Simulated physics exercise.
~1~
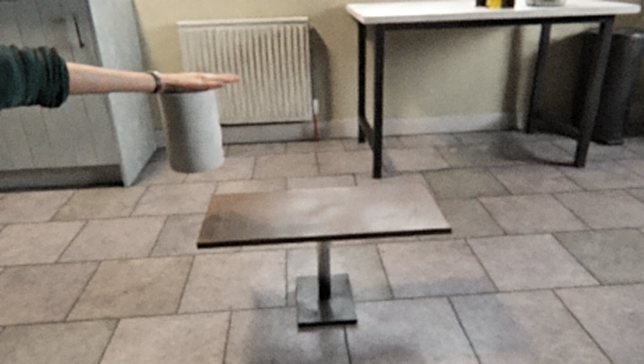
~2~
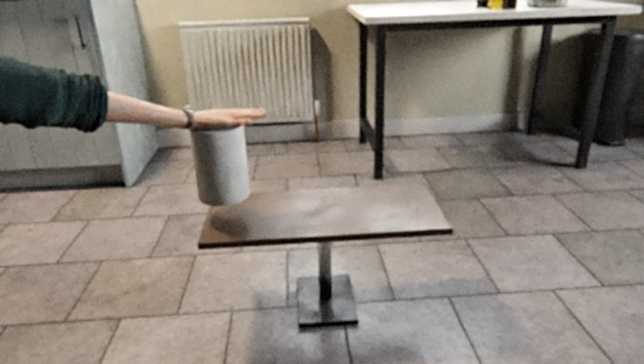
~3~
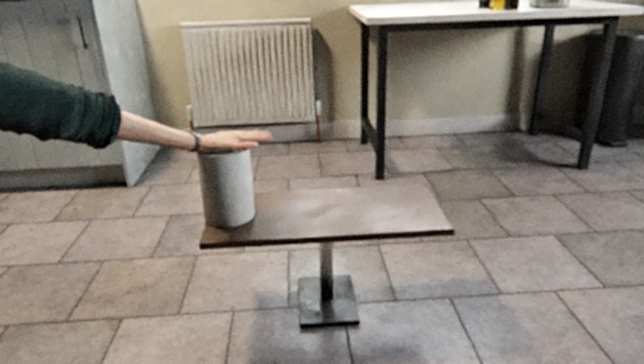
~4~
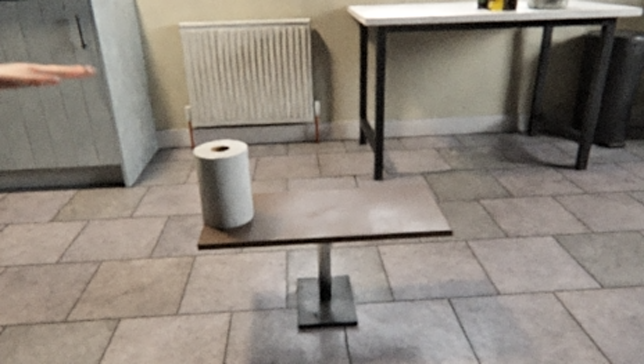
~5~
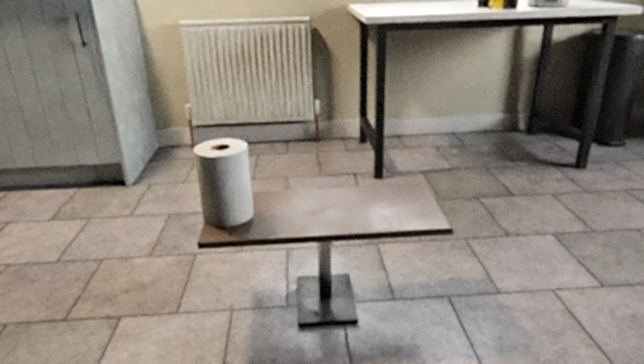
In the video, a hand lowers an upright white paper roll onto the left end of a small brown side table, then lets go and withdraws to the left. The roll stays standing near the edge, and the table remains steady on its central leg.
